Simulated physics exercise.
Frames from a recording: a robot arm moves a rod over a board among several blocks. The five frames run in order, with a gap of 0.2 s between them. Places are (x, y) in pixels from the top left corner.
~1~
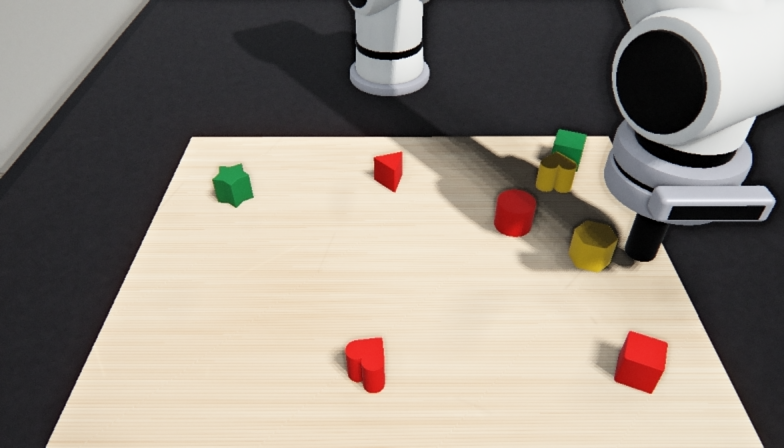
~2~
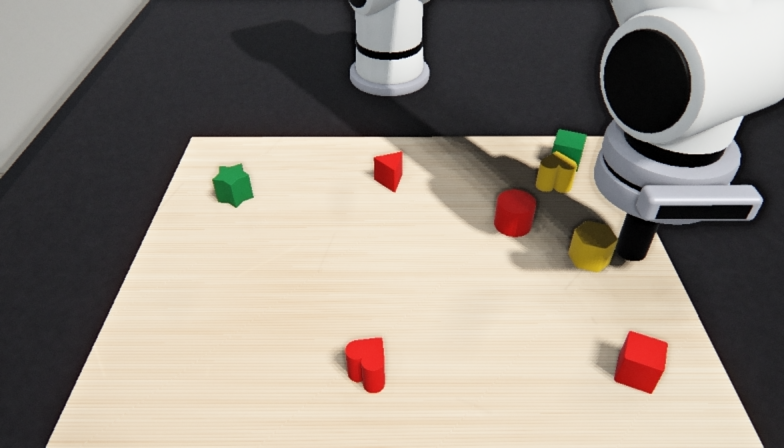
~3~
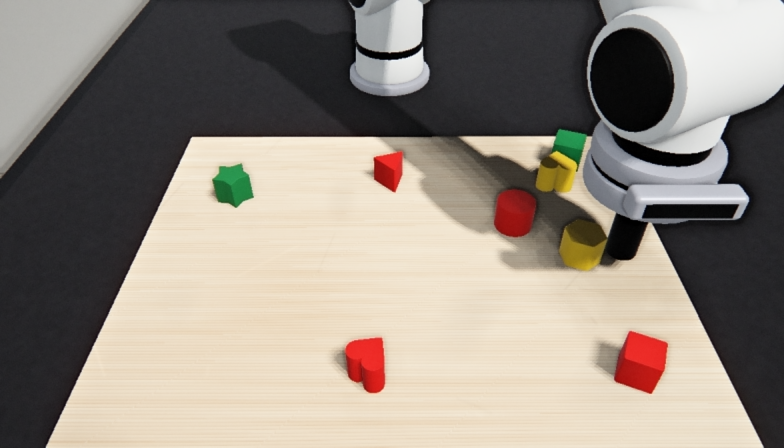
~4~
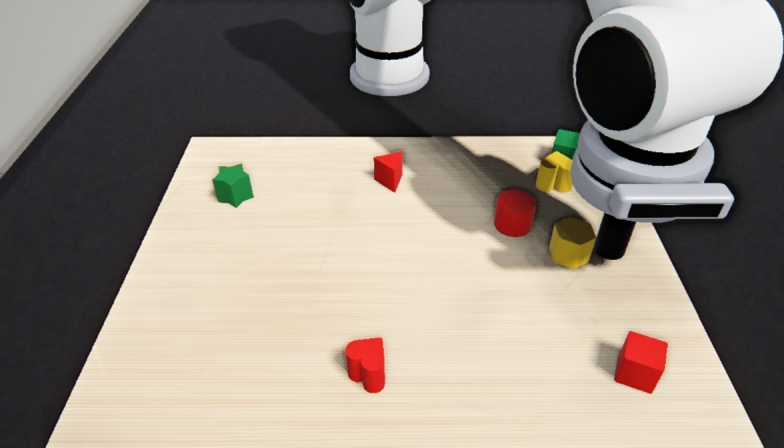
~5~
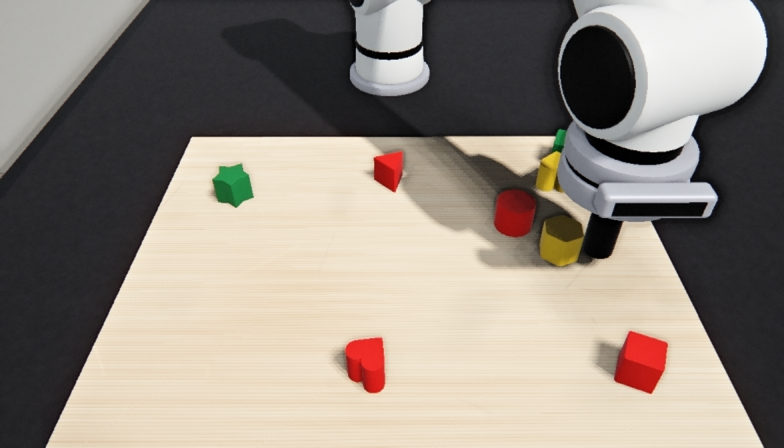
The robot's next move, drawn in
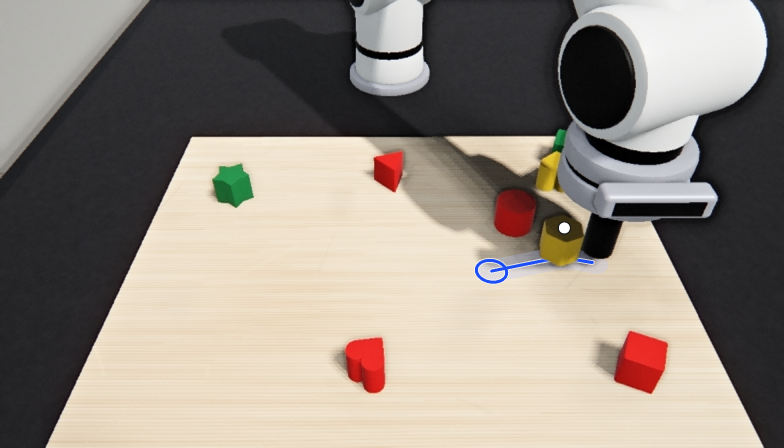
A robot arm moving a black rod left over a wooden board, nudging a yellow six-sided block closer to a red cylinder.
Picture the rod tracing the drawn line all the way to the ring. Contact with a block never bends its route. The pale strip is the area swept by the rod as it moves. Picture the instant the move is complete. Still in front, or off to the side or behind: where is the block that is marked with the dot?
Left aside or behind.
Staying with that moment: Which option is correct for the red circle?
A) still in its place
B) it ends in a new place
That would be B.
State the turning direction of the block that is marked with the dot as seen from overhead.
From above, it turns clockwise.
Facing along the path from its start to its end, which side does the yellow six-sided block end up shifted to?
Shifted right.
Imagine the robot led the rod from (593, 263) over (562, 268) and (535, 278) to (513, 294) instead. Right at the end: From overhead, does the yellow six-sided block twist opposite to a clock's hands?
No, that is not what happens.
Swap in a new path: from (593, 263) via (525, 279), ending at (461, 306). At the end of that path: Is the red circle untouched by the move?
That would be a yes.
The line goes from (593, 263) via (540, 261), ending at (492, 271); the dot is on the yellow six-sided block.
On the path given first. One third of the way, rod (560, 246); red circle (511, 197); yellow six-sided block (532, 221), turned 30° clockwise.
Two thirds of the way, rod (526, 251); red circle (507, 194); yellow six-sided block (511, 219), turned 70° clockwise.
At the end, rod (494, 258); red circle (507, 194); yellow six-sided block (511, 219), turned 70° clockwise.
